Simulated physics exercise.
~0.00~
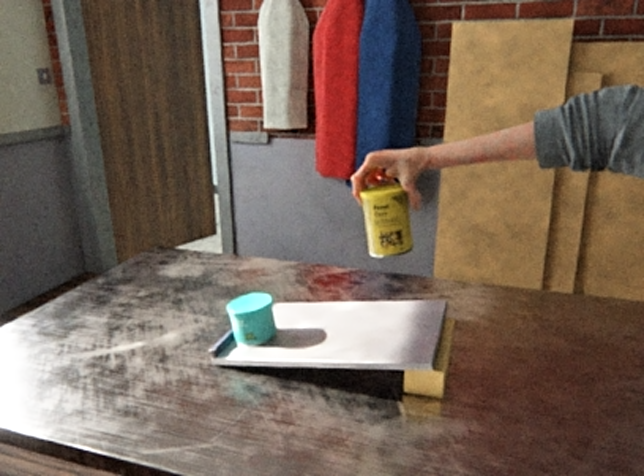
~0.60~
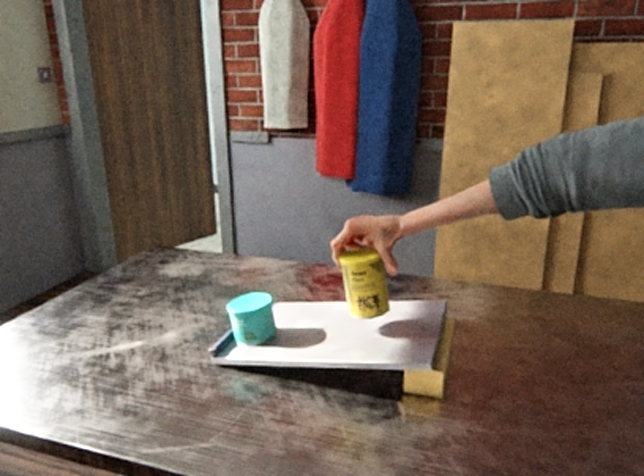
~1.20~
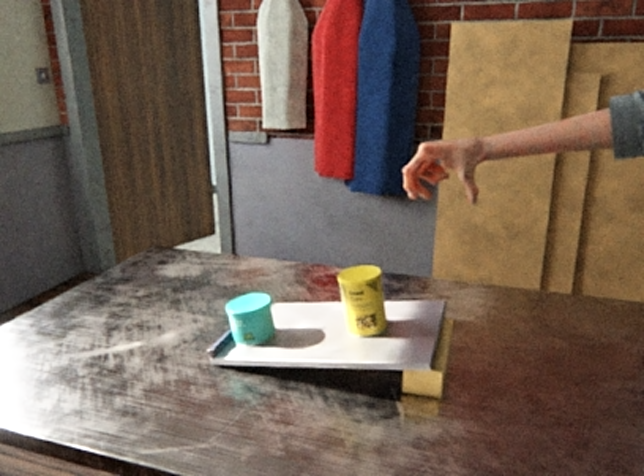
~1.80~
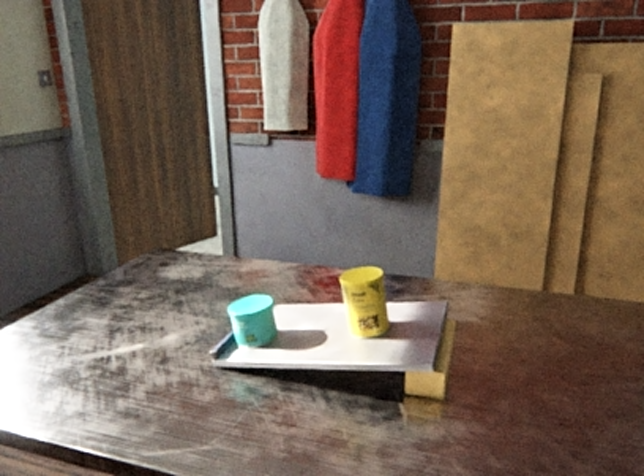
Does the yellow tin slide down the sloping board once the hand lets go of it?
No, the yellow tin stays where the hand set it down on the board.
